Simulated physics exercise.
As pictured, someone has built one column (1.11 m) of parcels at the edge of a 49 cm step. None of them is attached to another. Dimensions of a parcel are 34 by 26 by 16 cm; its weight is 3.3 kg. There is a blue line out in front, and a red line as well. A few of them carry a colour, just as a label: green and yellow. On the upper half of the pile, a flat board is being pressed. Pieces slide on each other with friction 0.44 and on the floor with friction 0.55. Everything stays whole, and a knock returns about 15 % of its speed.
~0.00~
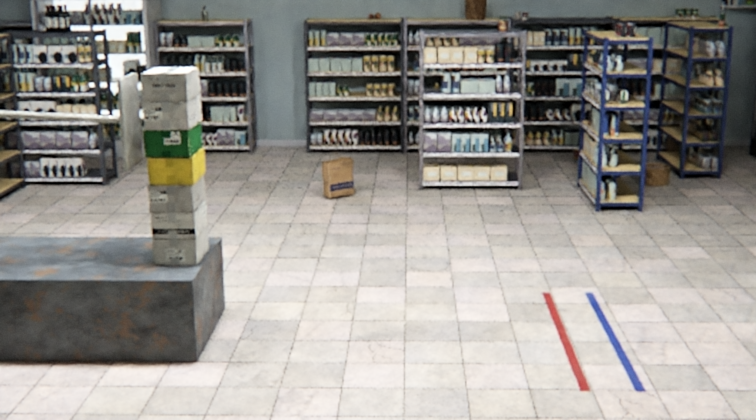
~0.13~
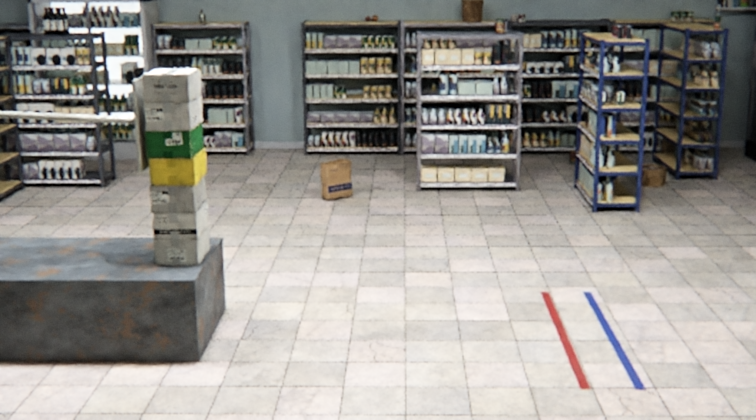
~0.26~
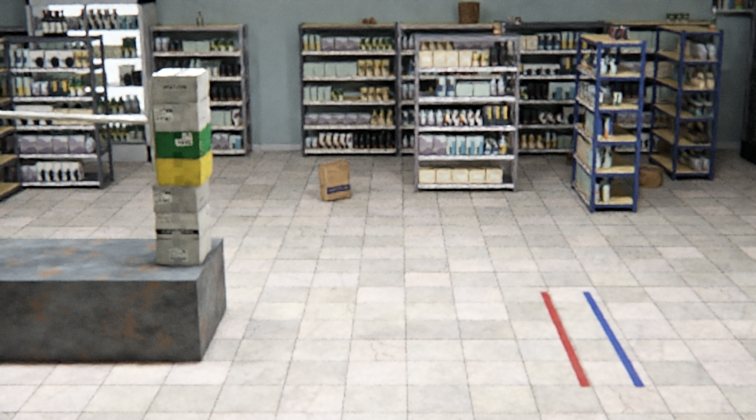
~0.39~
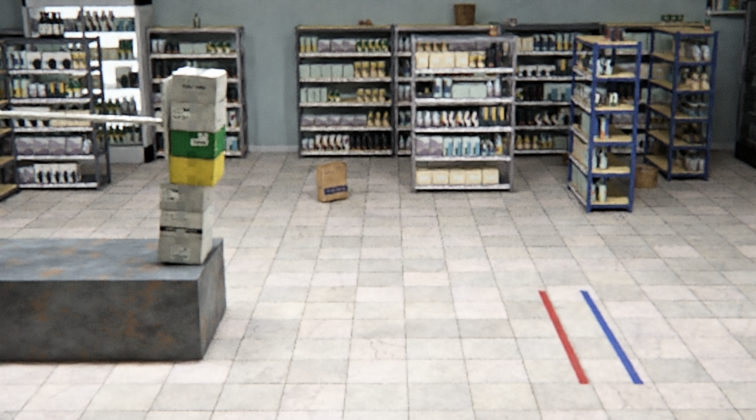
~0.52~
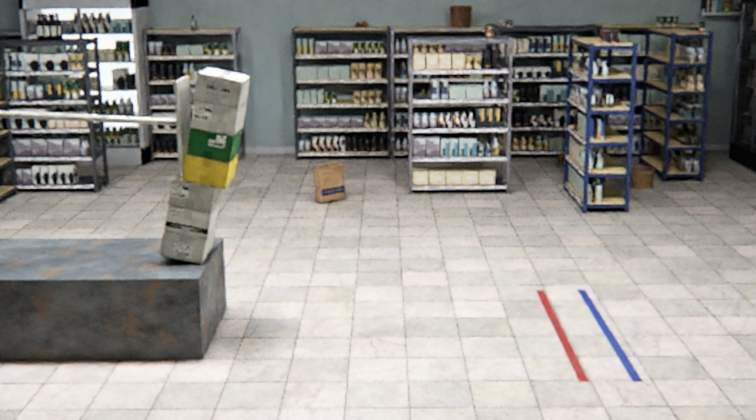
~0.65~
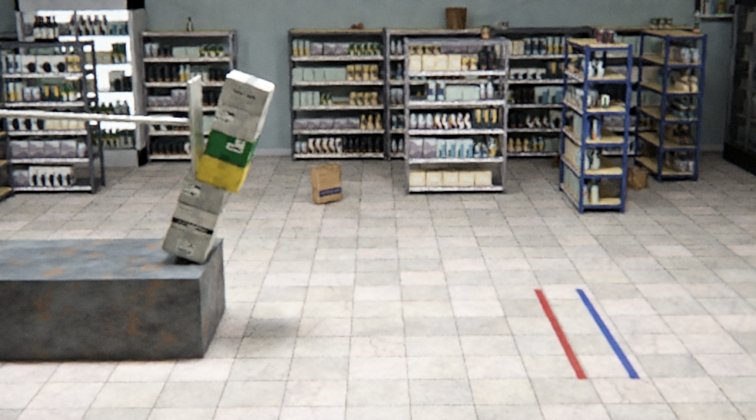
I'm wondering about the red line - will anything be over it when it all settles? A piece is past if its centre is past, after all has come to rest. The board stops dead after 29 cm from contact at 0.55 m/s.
The line stays clear.
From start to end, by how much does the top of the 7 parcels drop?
By about 118 cm, start to end.
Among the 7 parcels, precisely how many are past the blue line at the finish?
The answer is 0.
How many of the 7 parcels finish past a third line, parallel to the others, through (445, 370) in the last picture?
0 in total.
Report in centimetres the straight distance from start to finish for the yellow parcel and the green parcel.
Displacement in cm - yellow: 125; green: 150.
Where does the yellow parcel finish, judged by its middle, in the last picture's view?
In the last picture it sits at roughly (326, 311).
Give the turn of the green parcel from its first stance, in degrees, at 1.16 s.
Roughly 80°.
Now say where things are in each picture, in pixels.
In the first picture (places mark the middle of the side facing us; the camera moves round a little), board (121, 113) 11 cm short; blue line, near end, (635, 379); red line, near end, (581, 379); yellow parcel (171, 172); green parcel (166, 144); nothing disturbed.
The second picture shows board (136, 114) 39 mm short; green parcel (168, 145).
The third picture shows board (150, 115) 33 mm in; green parcel (178, 145) shifted 44 mm; yellow parcel (179, 173) shifted 27 mm; 4 disturbed, none past the red line.
The fourth picture shows board (164, 115) 10 cm in; green parcel (193, 145) leaning 5°; yellow parcel (192, 172) leaning 5°; steepest lean 5°, the parcel at (181, 224); 7 disturbed, none past the red line.
The fifth picture shows board (177, 115) 18 cm in; green parcel (210, 146) leaning 13°; yellow parcel (206, 172) leaning 13°; steepest lean 13°, the parcel at (218, 91); 7 disturbed, none past the red line.
The sixth picture shows board (191, 115) 25 cm in; blue line, near end, (629, 367); red line, near end, (577, 368); green parcel (228, 149) leaning 21°; yellow parcel (220, 174) leaning 21°; steepest lean 21°, the parcel at (236, 123); 7 disturbed, none past the red line.
After 0.86 s, none of the 7 parcels past the red line, 7 disturbed; yellow parcel leaning 40°, 8 cm lower; green parcel leaning 40°, 12 cm lower.
After 1.16 s, none of the 7 parcels past the red line, 7 disturbed; yellow parcel on its side; green parcel on its side.
At rest (2.2 s), none of the 7 parcels past the red line, 7 disturbed; green parcel on its side; yellow parcel on its side. The farthest middle lies 83 cm short of that line. As the last picture would show them, middles, green parcel near (354, 311), yellow parcel near (326, 311).
